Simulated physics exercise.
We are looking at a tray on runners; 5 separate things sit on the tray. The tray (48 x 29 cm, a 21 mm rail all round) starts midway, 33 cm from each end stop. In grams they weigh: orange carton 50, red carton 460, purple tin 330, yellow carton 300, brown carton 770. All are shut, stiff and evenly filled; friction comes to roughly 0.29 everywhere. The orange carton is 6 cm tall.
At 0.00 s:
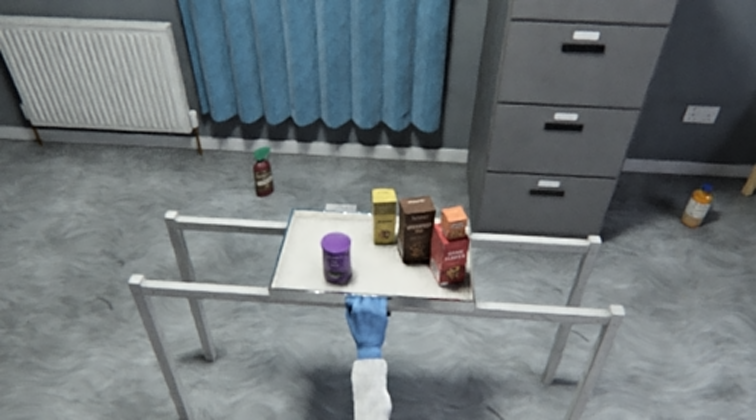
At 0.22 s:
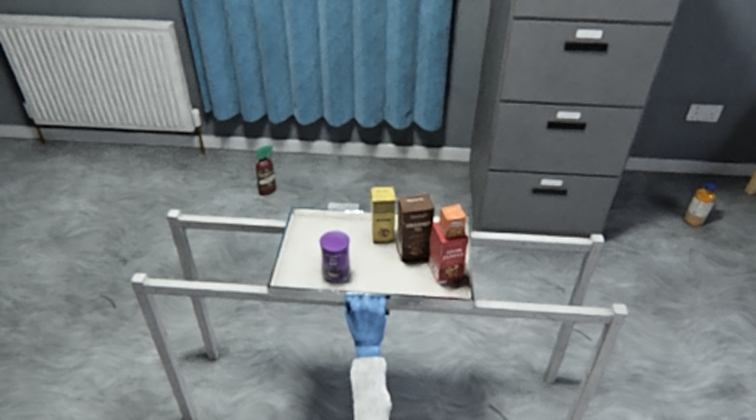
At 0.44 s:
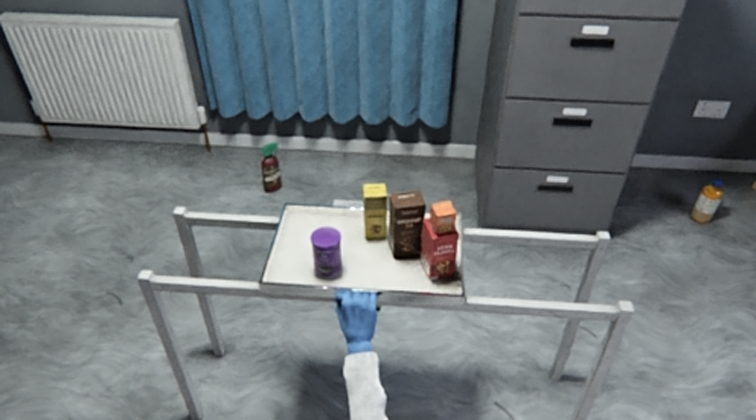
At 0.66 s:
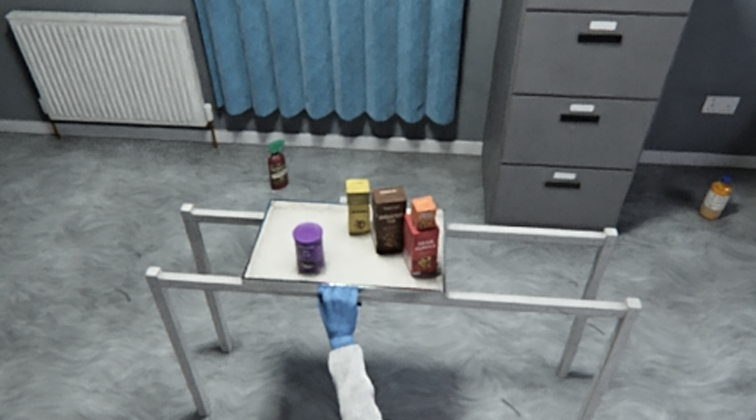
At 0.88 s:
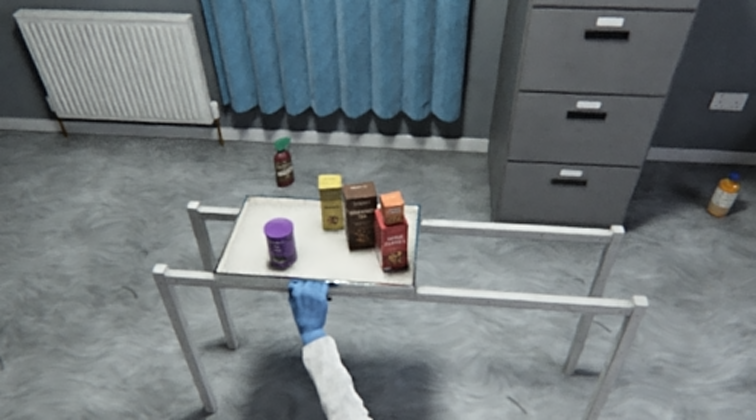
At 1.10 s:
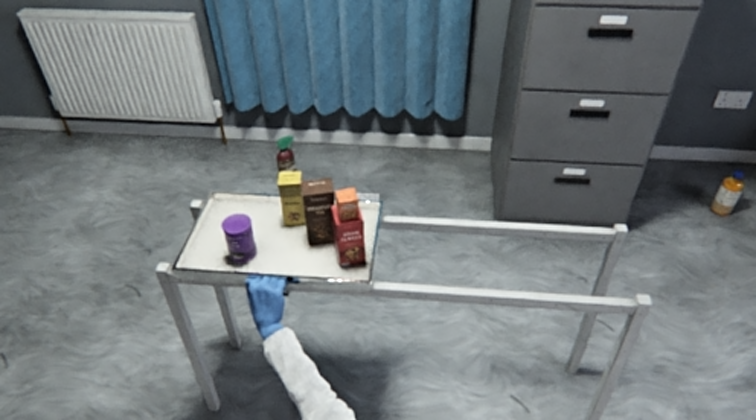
In a grey-floored room with a radiator, blue curtain and filing cabinet, seen from above, a metal frame carries a shallow tray. A purple tin sits at the tray's left, with yellow and brown cartons, a red carton and an orange one grouped at its right. A blue-gloved hand at the near edge slides the tray left along the rails, slowly then faster, while the view shifts slightly.
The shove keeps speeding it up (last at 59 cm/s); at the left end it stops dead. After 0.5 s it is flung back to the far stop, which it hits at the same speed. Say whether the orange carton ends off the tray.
The orange carton stays on the tray.
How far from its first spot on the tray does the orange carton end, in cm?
Some 0 cm.
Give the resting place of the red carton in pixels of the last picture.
Around (612, 250).
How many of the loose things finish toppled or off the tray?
0 of them.
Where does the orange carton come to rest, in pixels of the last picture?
Near (623, 219).
By 1.30 s, tray moved 33 cm left; orange carton 7 cm from its spot near (309, 202); yellow carton 5 cm from its spot; brown carton 5 cm from its spot.
By 3.90 s, tray moved 33 cm right; orange carton 7 cm from its spot near (593, 218); brown carton 5 cm from its spot; yellow carton 5 cm from its spot.
When it is over (4.5 s), all 5 within 5 cm of the start. In the last view, orange carton near (623, 219).
